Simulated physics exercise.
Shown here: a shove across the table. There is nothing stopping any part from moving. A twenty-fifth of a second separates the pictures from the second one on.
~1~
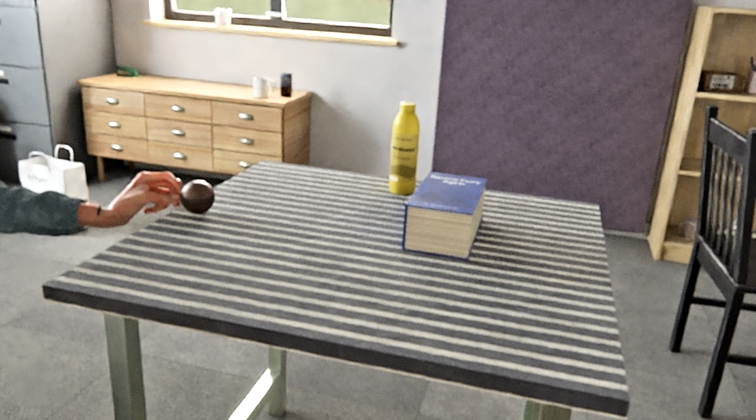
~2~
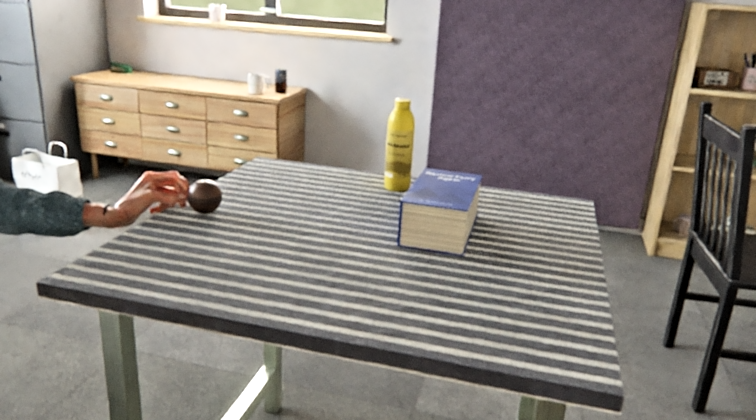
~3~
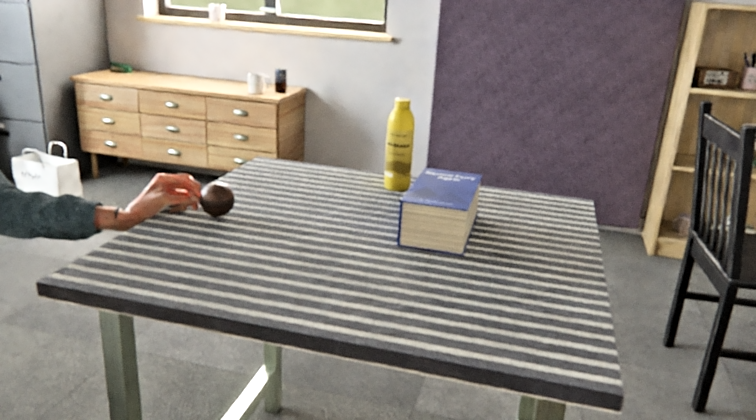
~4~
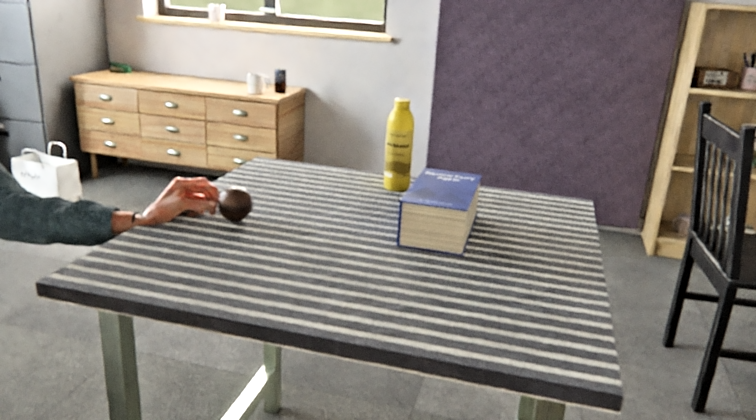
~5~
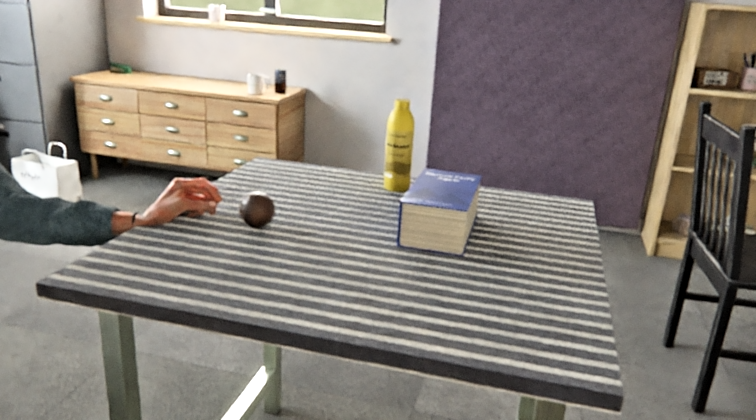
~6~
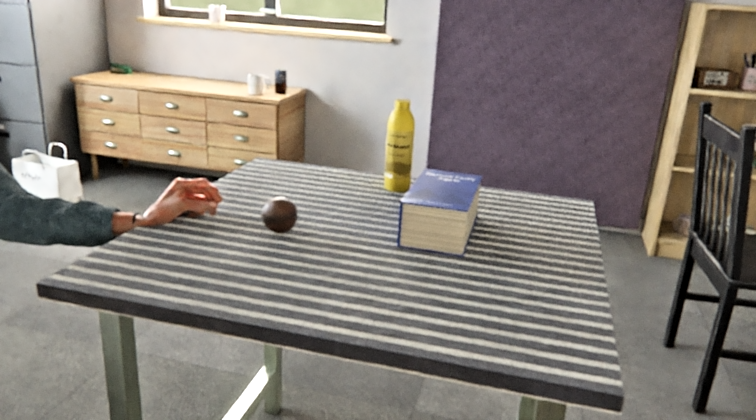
A brown ball was pushed rightward by a hand across a striped table, then left the fingers and rolled on toward a blue book near a yellow bottle while the hand stayed behind.
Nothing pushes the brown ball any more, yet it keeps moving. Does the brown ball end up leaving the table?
Yes.
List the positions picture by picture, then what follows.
Under the hand; brown ball (198, 197), in the first picture.
Under the hand; brown ball (205, 197), in the second picture.
Under the hand; brown ball (217, 200), in the third picture.
Brown ball (235, 204), in the fourth picture.
Brown ball (258, 209) rolled about its own width, in the fifth picture.
Brown ball (280, 215) rolled about its own width, in the sixth picture.
Then, 0.20 s after the last picture, brown ball rolled well along near (396, 242).
Then, 0.50 s after the last picture, brown ball rolled well along near (581, 285).
Then, 0.70 s after the last picture, brown ball now off the table.
Then, 1.00 s after the last picture, things are still on the move.
By the end, off the table, brown ball.
